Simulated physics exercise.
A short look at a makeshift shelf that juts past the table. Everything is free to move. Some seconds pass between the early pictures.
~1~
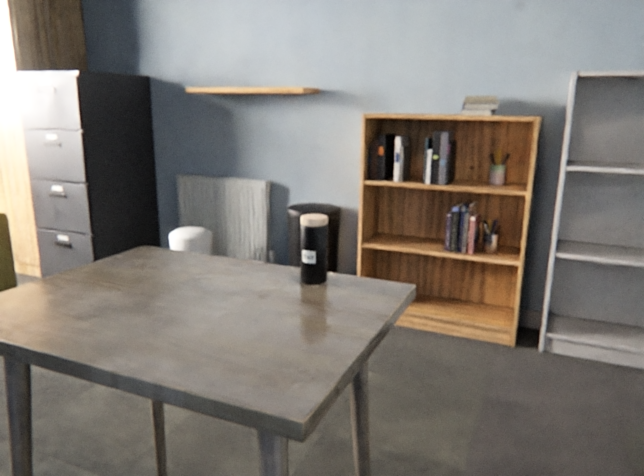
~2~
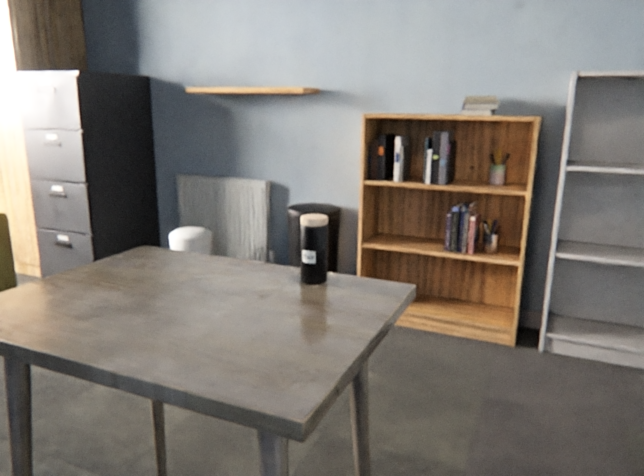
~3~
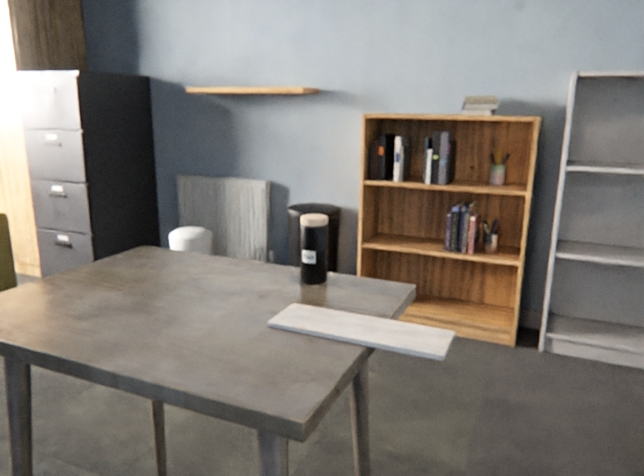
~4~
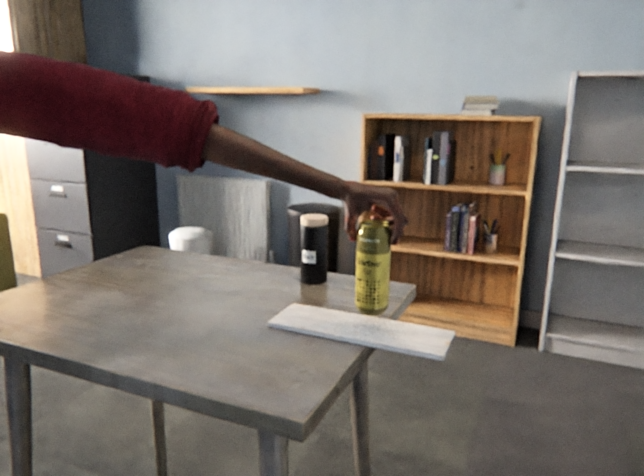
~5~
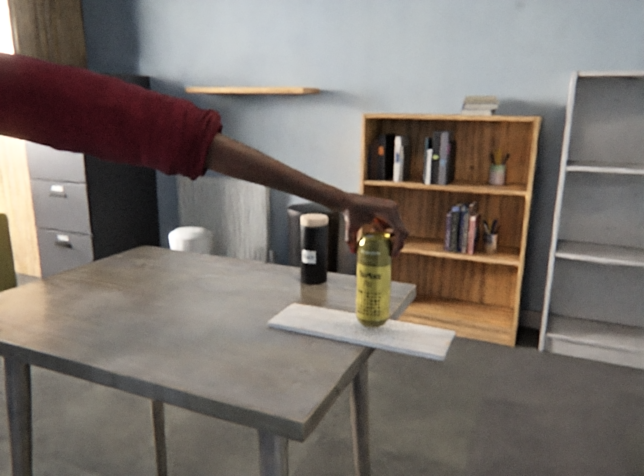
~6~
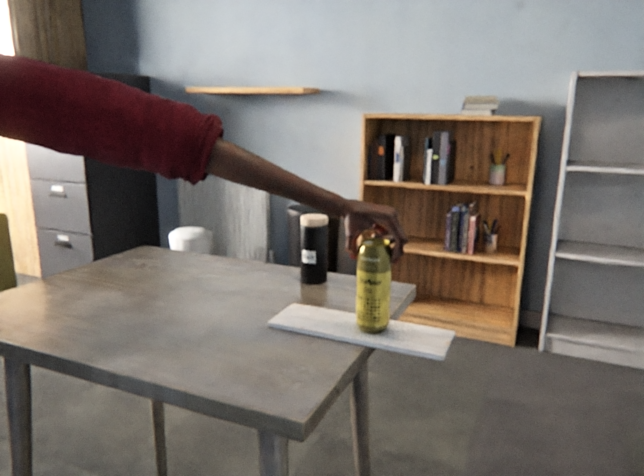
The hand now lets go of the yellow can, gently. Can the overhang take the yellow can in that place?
In the end the board holds.
Then, 0.40 s on from there, no change.
Then, 1.10 s on from there, yellow can resting near (374, 287).
In the end, all 3 unmoved. At the end, from the last picture's camera, yellow can near (374, 287). The board keeps its balance.
